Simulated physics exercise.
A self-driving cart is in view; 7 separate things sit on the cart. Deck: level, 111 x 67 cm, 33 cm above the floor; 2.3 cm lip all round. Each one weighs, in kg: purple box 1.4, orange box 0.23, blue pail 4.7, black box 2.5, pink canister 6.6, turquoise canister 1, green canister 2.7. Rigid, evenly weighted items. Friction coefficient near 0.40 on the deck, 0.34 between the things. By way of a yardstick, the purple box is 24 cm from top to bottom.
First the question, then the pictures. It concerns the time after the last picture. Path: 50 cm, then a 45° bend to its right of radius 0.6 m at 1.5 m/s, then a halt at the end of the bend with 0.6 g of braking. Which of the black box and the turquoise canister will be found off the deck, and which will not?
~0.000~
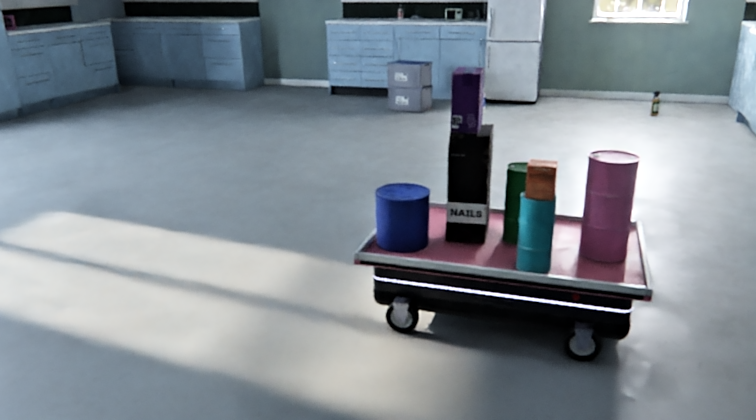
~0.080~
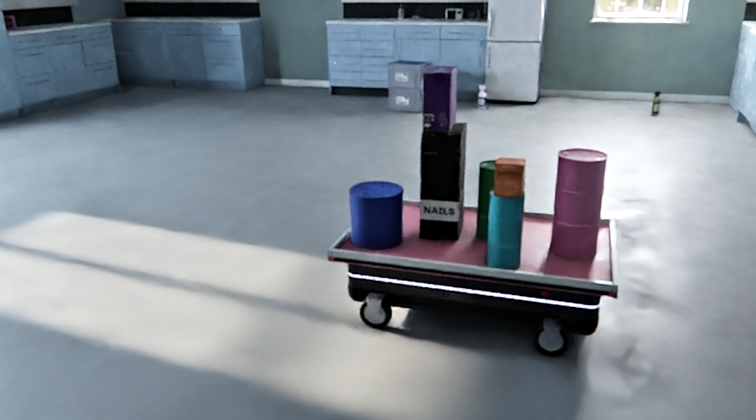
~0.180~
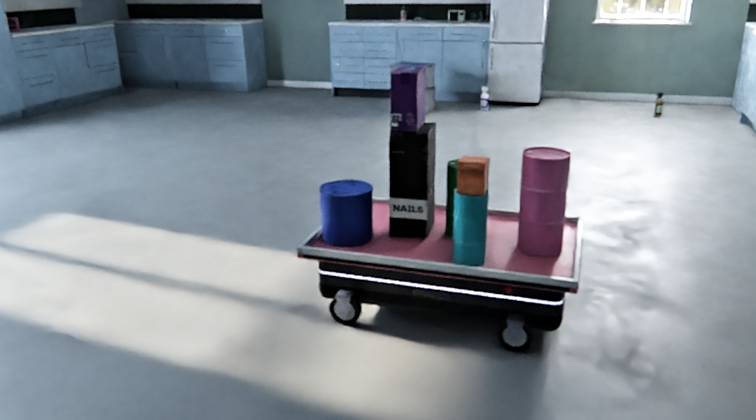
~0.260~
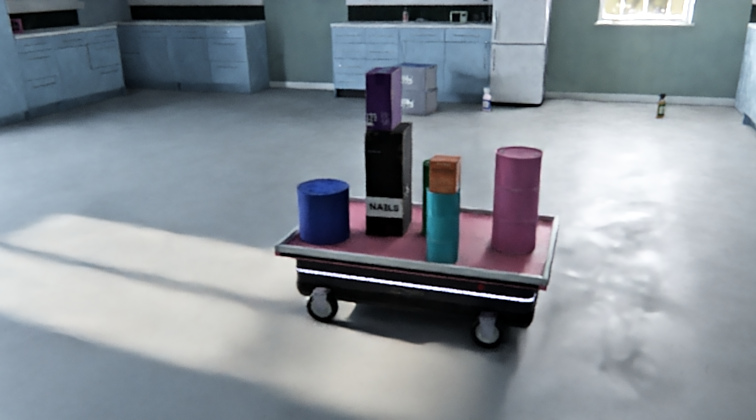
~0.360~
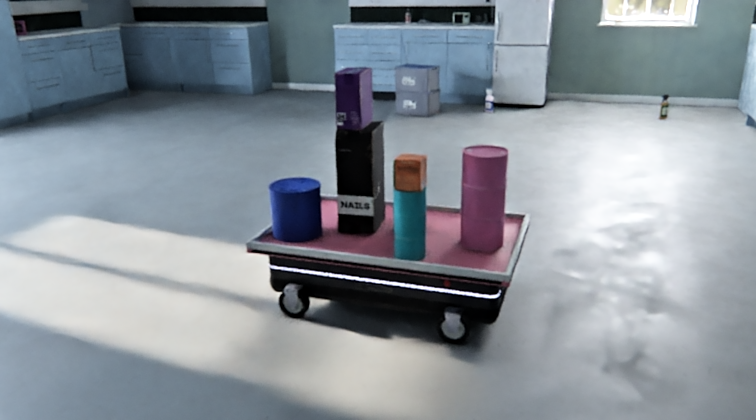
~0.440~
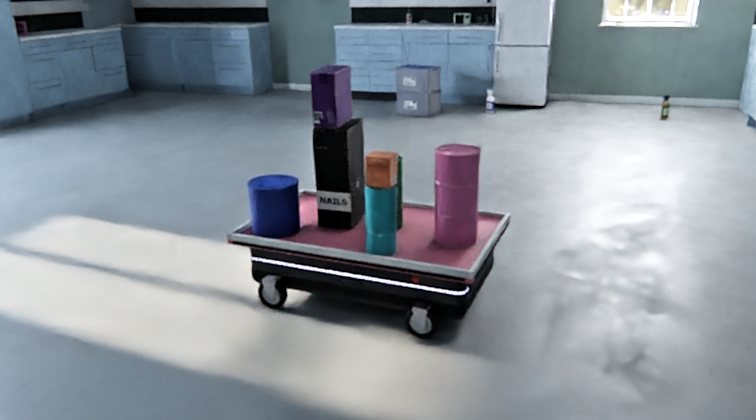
Outcome: The black box is retained on the deck. The turquoise canister departs the deck.
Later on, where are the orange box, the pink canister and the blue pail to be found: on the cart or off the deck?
Once it all settles, the orange box leaves its surface, the pink canister stays on its surface and the blue pail leaves its surface.
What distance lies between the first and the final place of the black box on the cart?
The shift is close to 32 cm.
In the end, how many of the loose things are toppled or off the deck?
The answer: 6.
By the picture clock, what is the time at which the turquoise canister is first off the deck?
That first happens close to 0.7 seconds.
After 0.64 s, cart has run 96 cm, turned 30°; orange box now off the deck; black box leaning 26° near (306, 155); turquoise canister leaning 24° near (310, 197).
After 0.84 s, cart has run 126 cm, turned 45°; purple box and turquoise canister now off the deck; black box leaning 64° near (283, 154); blue pail leaning 33°.
After 1.04 s, cart has run 145 cm, turned 45°; blue pail now off the deck; black box on its side near (265, 158); green canister leaning 26°.
After 1.24 s, cart has run 146 cm, turned 45°, stopped; black box on its side near (262, 155); green canister on its side; pink canister slid 9 cm.
At rest (1.7 s), off the deck, purple box, orange box, blue pail and turquoise canister; tipped over on the cart, black box and green canister; the last one in place, give or take 10 cm. In the last view, black box near (262, 155), turquoise canister near (215, 219).
